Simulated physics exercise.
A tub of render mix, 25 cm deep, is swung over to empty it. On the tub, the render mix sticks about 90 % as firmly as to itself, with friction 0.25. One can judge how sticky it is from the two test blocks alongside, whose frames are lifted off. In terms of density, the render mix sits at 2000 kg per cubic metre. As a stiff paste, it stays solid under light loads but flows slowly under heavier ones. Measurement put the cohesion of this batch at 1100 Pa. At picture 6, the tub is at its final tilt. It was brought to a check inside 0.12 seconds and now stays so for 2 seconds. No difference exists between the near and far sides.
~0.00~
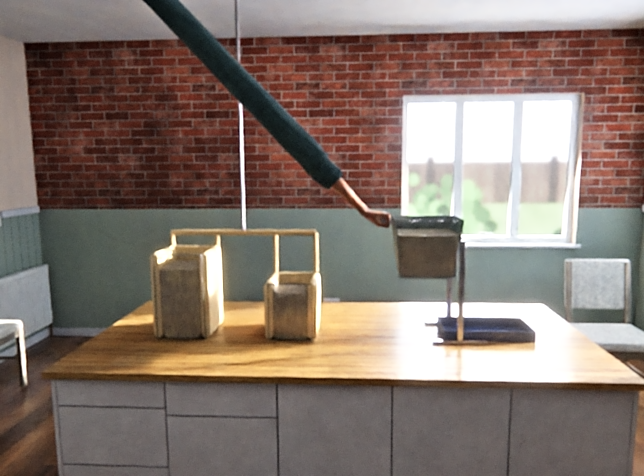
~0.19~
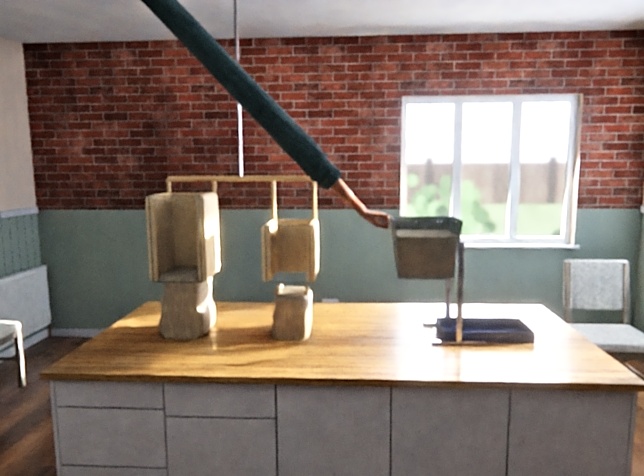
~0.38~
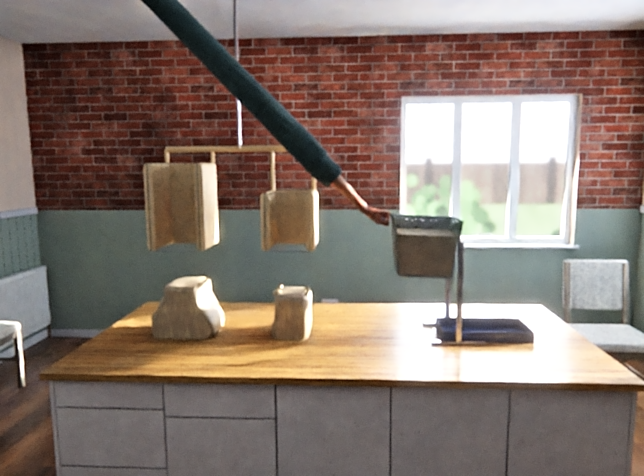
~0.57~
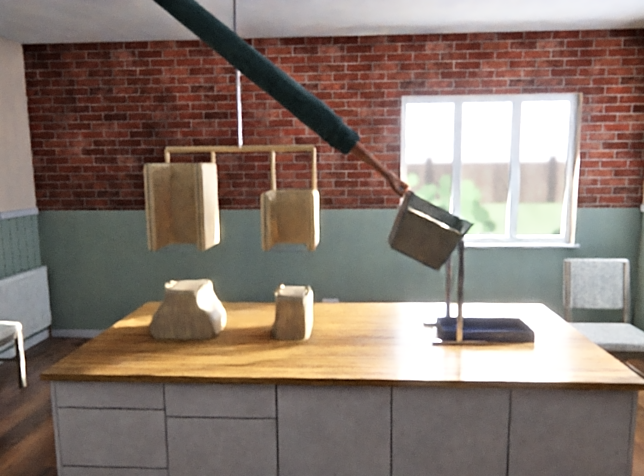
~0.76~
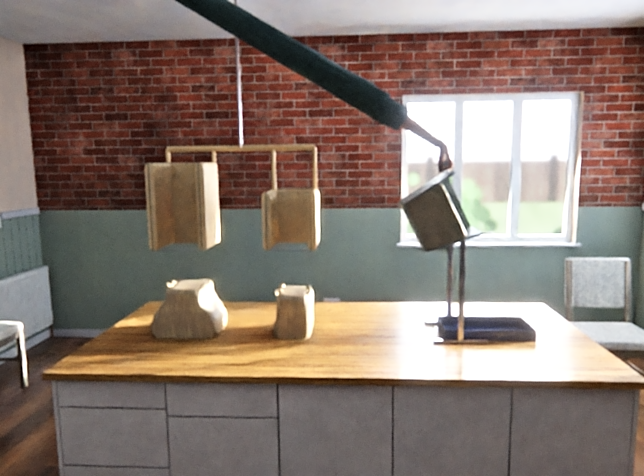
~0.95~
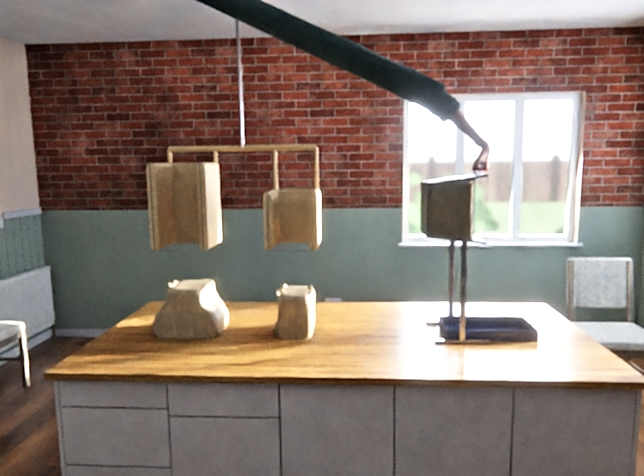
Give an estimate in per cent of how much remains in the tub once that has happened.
98 %.
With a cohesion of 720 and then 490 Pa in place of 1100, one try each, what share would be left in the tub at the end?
The answers, in order, are 60 % and 45 %.
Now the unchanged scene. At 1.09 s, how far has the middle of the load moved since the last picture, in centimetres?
2 cm.
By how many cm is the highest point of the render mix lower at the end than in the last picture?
Roughly 6 cm.
After 1.09 s, the tub is at 89 degrees and holds 100 %.
After 1.26 s, the tub is at 89 degrees and holds 100 %.
After 1.43 s, the tub is at 89 degrees and holds 98 %.
After 1.60 s, the tub is at 89 degrees and holds 98 %.
After 2.95 s, at the end, the tub is at 89 degrees and holds 98 %.
